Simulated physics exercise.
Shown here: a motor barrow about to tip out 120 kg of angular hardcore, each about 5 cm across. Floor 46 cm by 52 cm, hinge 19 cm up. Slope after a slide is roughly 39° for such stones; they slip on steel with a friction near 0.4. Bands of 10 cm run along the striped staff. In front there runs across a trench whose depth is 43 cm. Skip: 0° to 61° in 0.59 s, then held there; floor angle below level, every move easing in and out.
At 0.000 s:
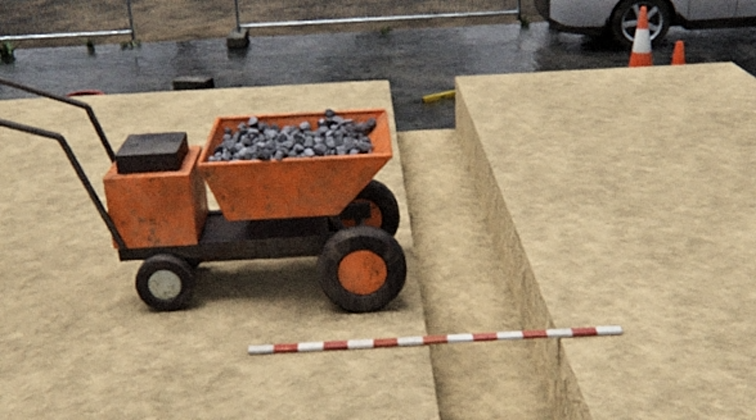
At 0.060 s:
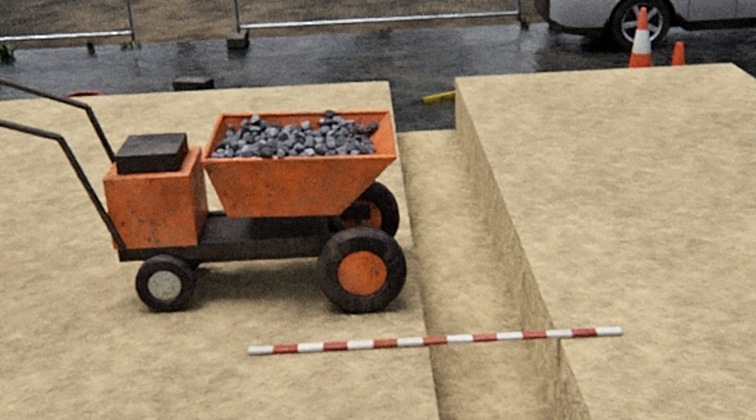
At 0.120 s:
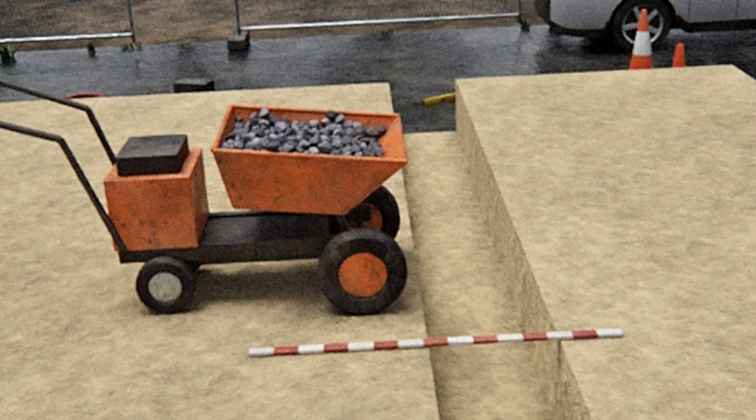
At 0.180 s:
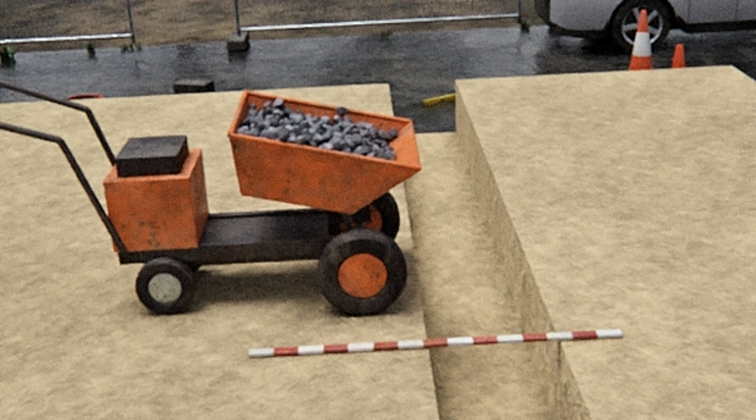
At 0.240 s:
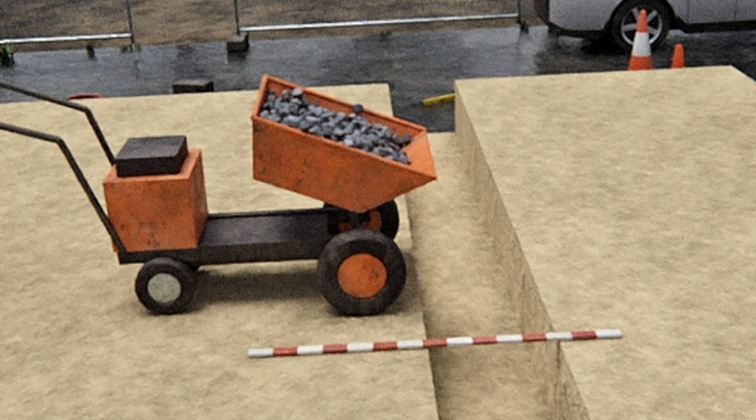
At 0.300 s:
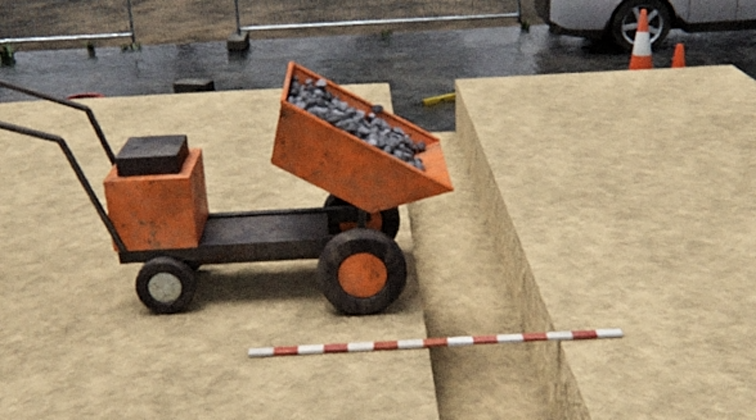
An orange motor barrow standing beside a trench, its skip of grey stones rising at the back and tilting steeply down towards the right.
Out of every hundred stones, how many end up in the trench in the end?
Around 39 in every hundred.
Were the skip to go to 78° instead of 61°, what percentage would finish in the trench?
Then about 55 per cent.
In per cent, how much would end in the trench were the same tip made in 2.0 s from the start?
Probably about 55 in a hundred.
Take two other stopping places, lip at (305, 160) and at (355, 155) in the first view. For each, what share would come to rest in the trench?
Near 70 per cent from the first place, 60 from the second.
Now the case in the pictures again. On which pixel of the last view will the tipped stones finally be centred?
Somewhere near pixel (528, 336).
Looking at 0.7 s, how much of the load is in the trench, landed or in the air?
About 15 per cent by then.
After 0.4 s the floor is at 51°; 100 % in the skip; the foremost stones are at (450, 181).
After 0.7 s the floor is at 61°; 85 % in the skip, 14 % in the trench, 1 % past the trench; the foremost stones are at (541, 257).
After 1.0 s the floor is at 61°; 42 % in the skip, 25 % in the trench, 33 % past the trench; the foremost stones are at (668, 274).
After 3.0 s the floor is at 61°; 28 % in the skip, 39 % in the trench, 33 % past the trench; the foremost stones are at (739, 260).
